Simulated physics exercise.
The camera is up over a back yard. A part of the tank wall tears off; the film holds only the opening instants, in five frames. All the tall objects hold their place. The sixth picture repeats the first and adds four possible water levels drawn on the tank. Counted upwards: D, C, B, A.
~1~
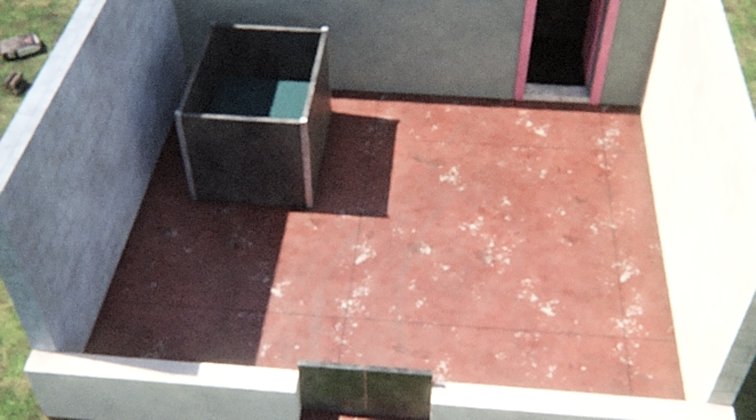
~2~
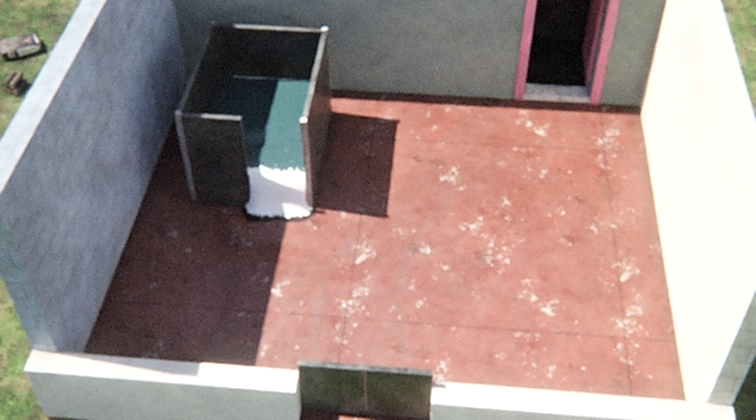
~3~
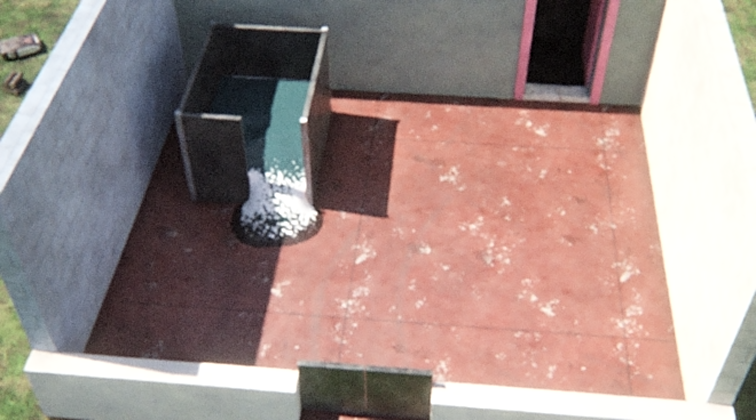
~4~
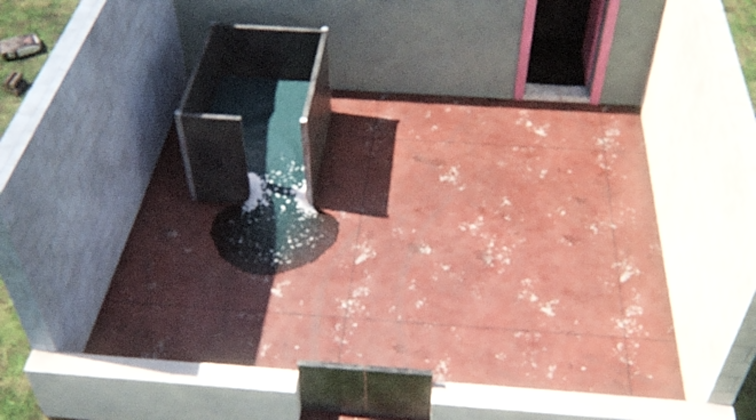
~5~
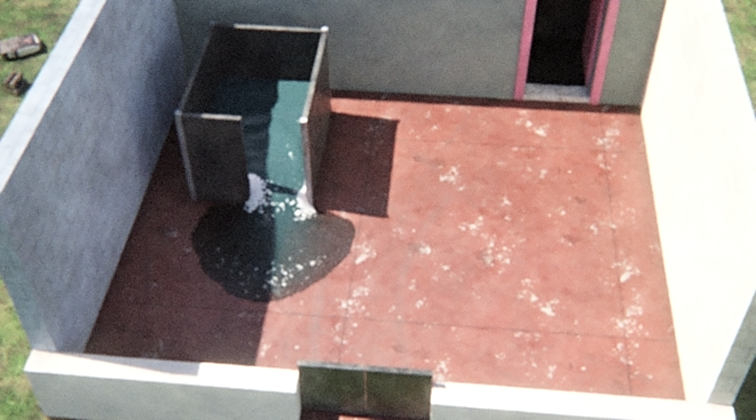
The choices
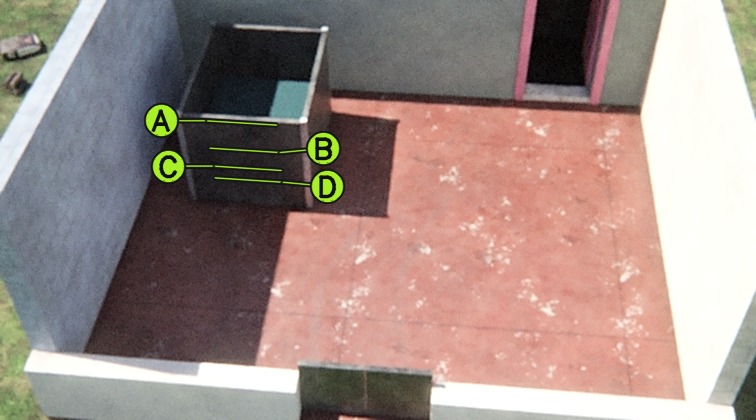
Water sits still in a dark, open-topped tank at the back left of a walled yard, then pours through a gap in the tank's front in a white, foaming rush. It breaks into speckled foam and spreads across the red floor as a widening dark, rounded pool.
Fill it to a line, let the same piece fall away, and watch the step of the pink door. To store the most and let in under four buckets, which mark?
Use mark B.
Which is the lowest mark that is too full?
A.
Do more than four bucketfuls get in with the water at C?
No, that is safe.
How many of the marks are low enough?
Three.
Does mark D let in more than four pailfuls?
No.
In lime, A at (240, 122); B at (244, 150); C at (247, 168); D at (248, 180); from the bottom up D, C, B, A.
With A, about 8 bucketfuls get in.
With B, a splash gets over, under a bucket.
With C, nothing gets over.
With D, nothing gets over.
